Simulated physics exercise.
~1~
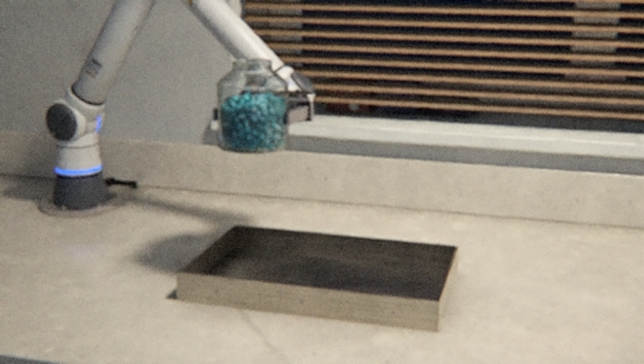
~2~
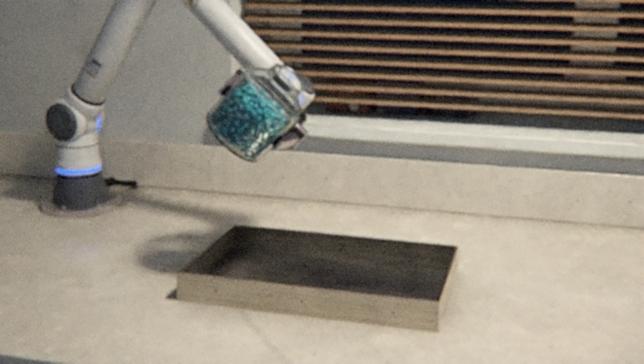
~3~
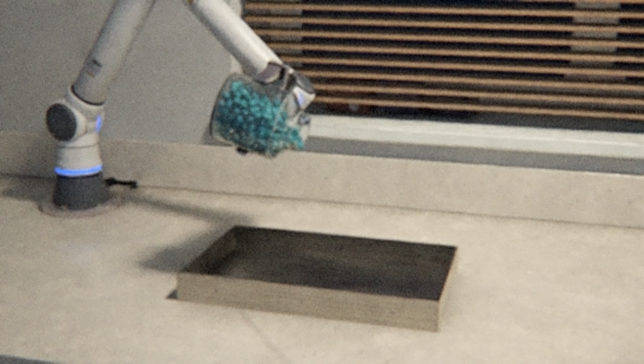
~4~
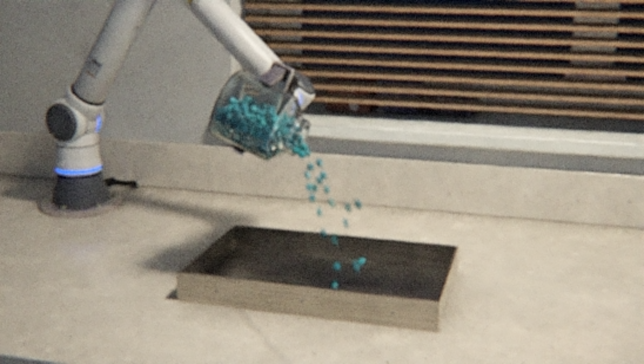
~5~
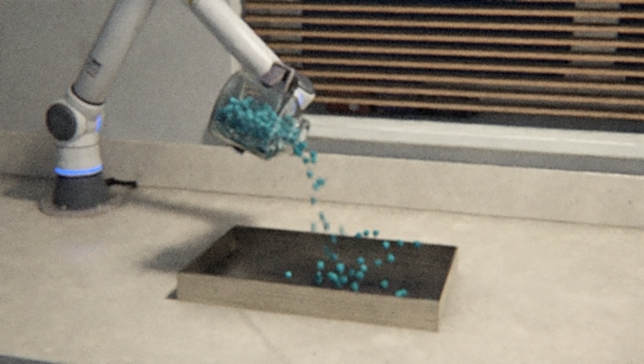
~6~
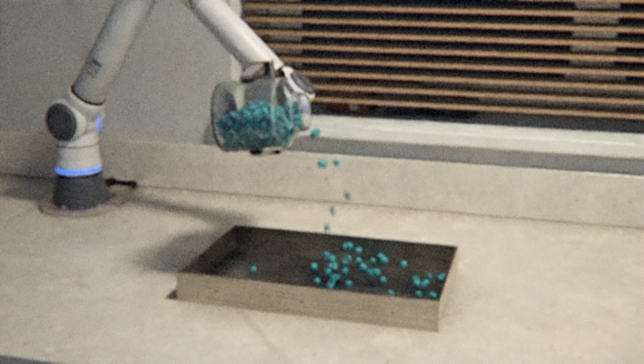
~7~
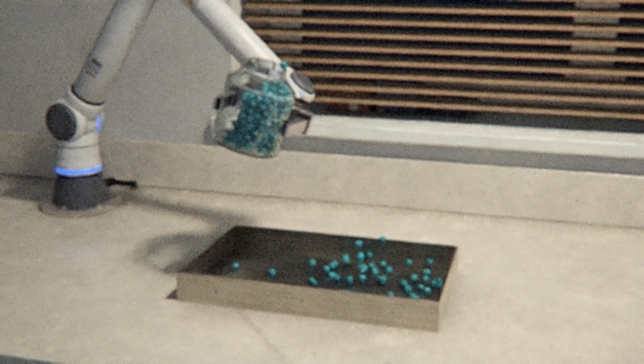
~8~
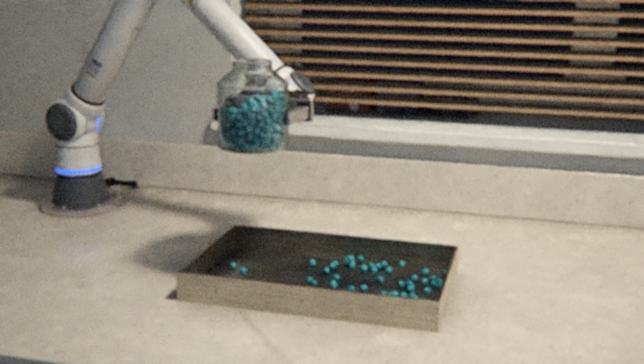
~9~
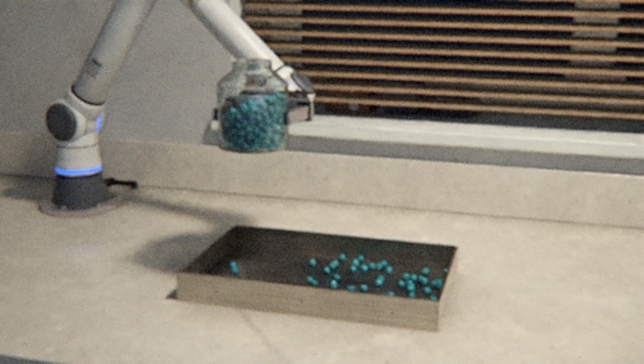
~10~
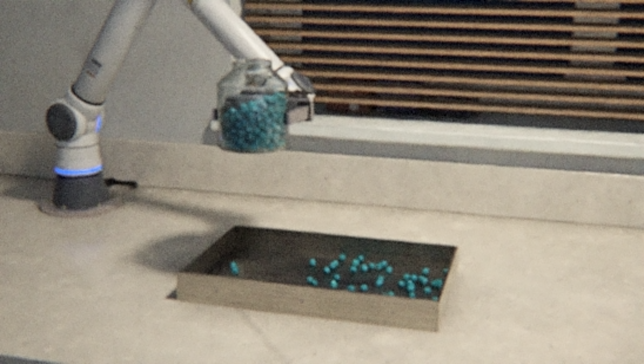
A robot arm tips a jar, spills some teal beads into a tray, then rights it.
